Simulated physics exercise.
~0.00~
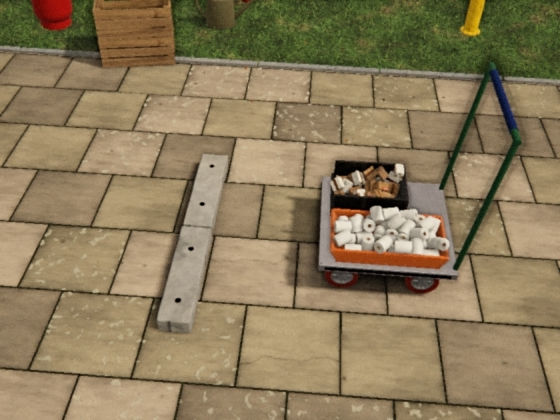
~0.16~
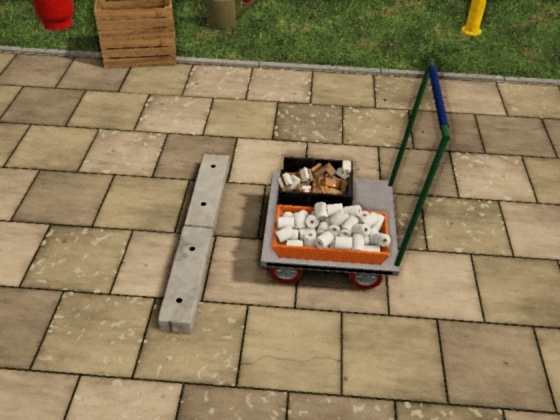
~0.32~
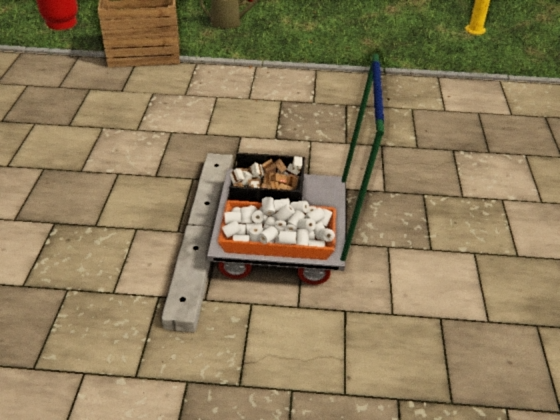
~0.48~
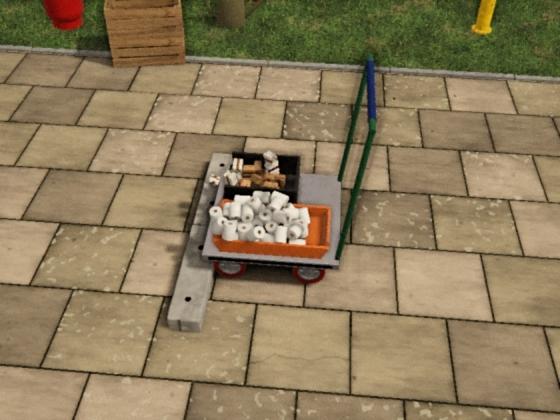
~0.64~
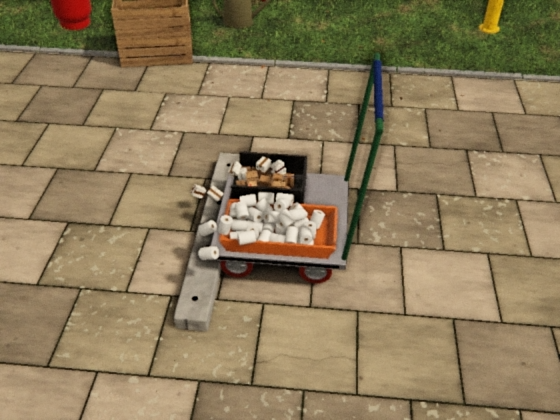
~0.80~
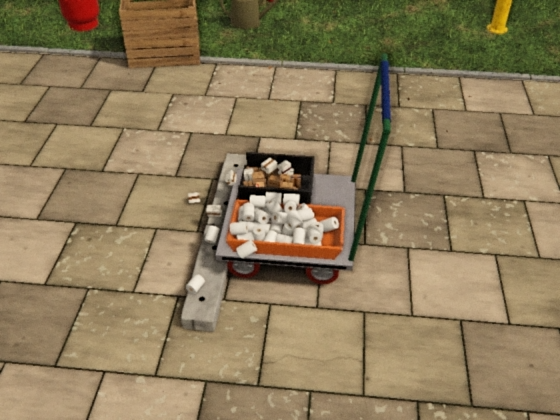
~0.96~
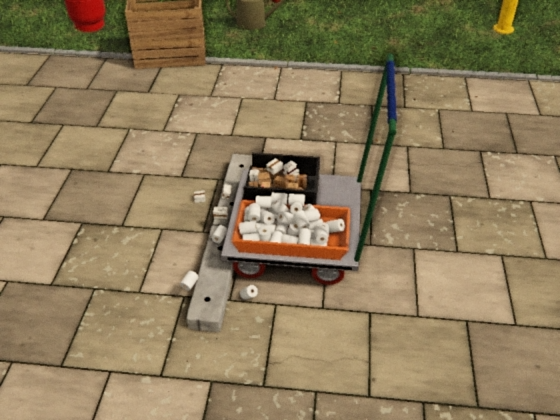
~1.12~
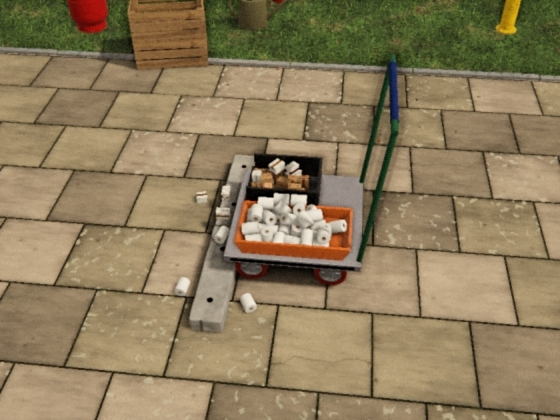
The video shows a cart carrying an orange container of white rolls and a black container of small parcels rolling left across paving until it stops against a low kerb. The loads shift, and a few pieces spill onto the kerb and paving, while most stay in their containers.
